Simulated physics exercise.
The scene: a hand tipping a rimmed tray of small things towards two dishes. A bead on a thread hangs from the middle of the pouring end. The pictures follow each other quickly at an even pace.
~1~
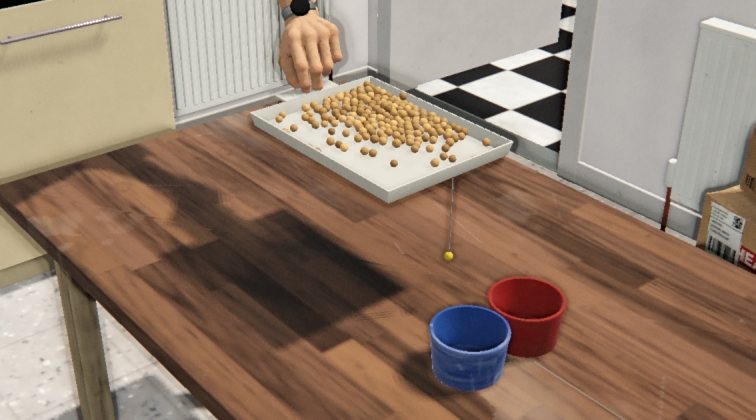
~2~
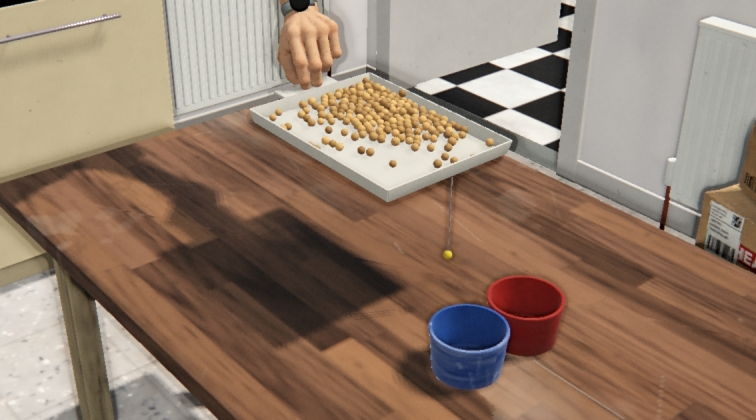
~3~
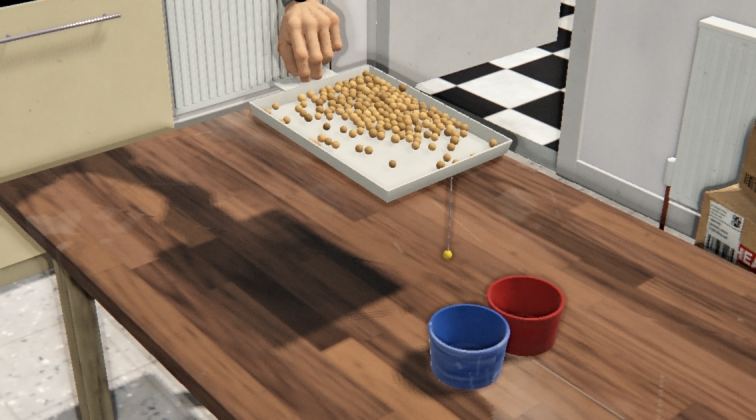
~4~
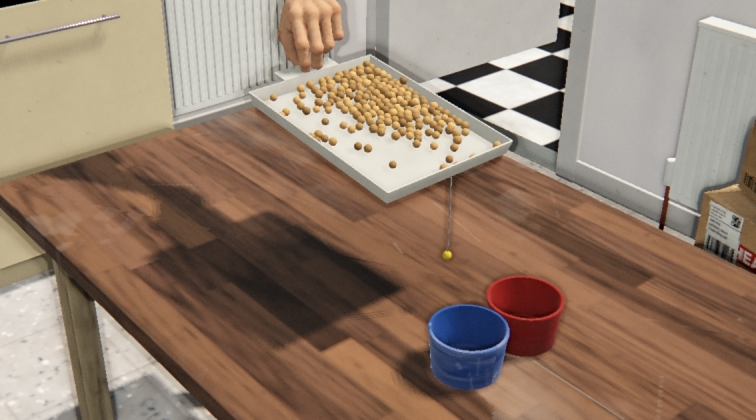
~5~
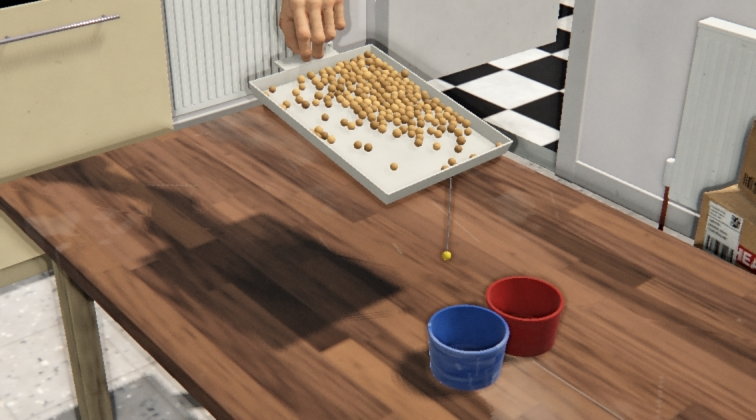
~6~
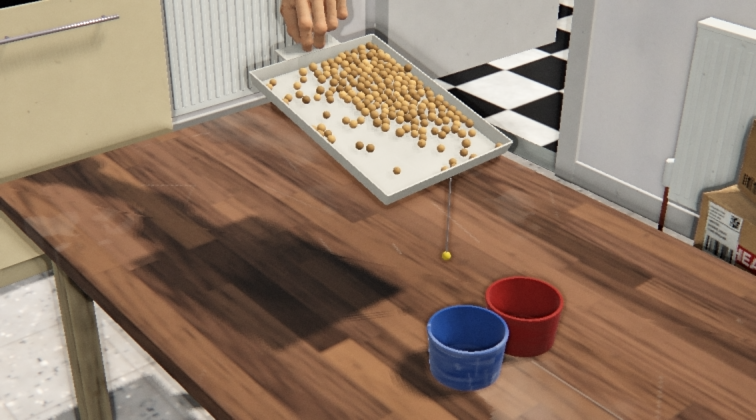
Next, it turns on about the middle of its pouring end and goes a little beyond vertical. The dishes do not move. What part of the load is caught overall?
In the dishes lies only the smaller part of it.
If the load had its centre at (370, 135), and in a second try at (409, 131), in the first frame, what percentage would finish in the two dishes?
Roughly 0 per cent, and 0 per cent.
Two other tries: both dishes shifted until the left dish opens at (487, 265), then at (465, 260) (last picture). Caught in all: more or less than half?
The first try: Below a half. The second: The smaller part.
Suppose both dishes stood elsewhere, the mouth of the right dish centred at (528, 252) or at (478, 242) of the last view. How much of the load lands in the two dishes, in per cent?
About 40 and 0 per cent.
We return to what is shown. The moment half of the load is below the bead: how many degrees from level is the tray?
Around 85° of tilt.
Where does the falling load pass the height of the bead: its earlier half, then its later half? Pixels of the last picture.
Around (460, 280) and then (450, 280).
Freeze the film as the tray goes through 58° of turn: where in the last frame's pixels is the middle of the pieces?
Roughly at (441, 162).
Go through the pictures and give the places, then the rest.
The first frame shows corners of the pouring end at (389, 189) and (508, 141), level; middle of the load at (386, 116), round wooden beads; left dish at (497, 364); right dish at (553, 331); bead on its thread at (449, 256).
The second frame shows corners of the pouring end at (388, 188) and (508, 140), level; middle of the load at (385, 113), a small part on the move.
The third frame shows corners of the pouring end at (388, 188) and (508, 140), tipped barely, lowest at the left corner; middle of the load at (385, 108), about a quarter on the move.
The fourth frame shows corners of the pouring end at (388, 190) and (508, 140), tipped a little, lowest at the left corner; middle of the load at (386, 102), about a quarter on the move.
The fifth frame shows corners of the pouring end at (388, 191) and (508, 141), tipped a little, lowest at the left corner; middle of the load at (386, 97), about half on the move.
The sixth frame shows corners of the pouring end at (388, 193) and (509, 141), tipped a little, lowest at the left corner; middle of the load at (388, 93), most on the move; left dish at (494, 363); right dish at (551, 331).
Soon, tray tipped steeply; most on the tray; a stray few in the left dish; a small part outside both; a small part in the air.
A while on, tray tipped right over; a small part on the tray; a stray few in the left dish; a stray few in the right dish; most outside both; a small part in the air.
Towards the end, tray tipped past a quarter turn; a stray few in the left dish; a stray few in the right dish; nearly all outside both.
Finally, tray tipped past a quarter turn; a stray few in the left dish; a stray few in the right dish; nearly all outside both.
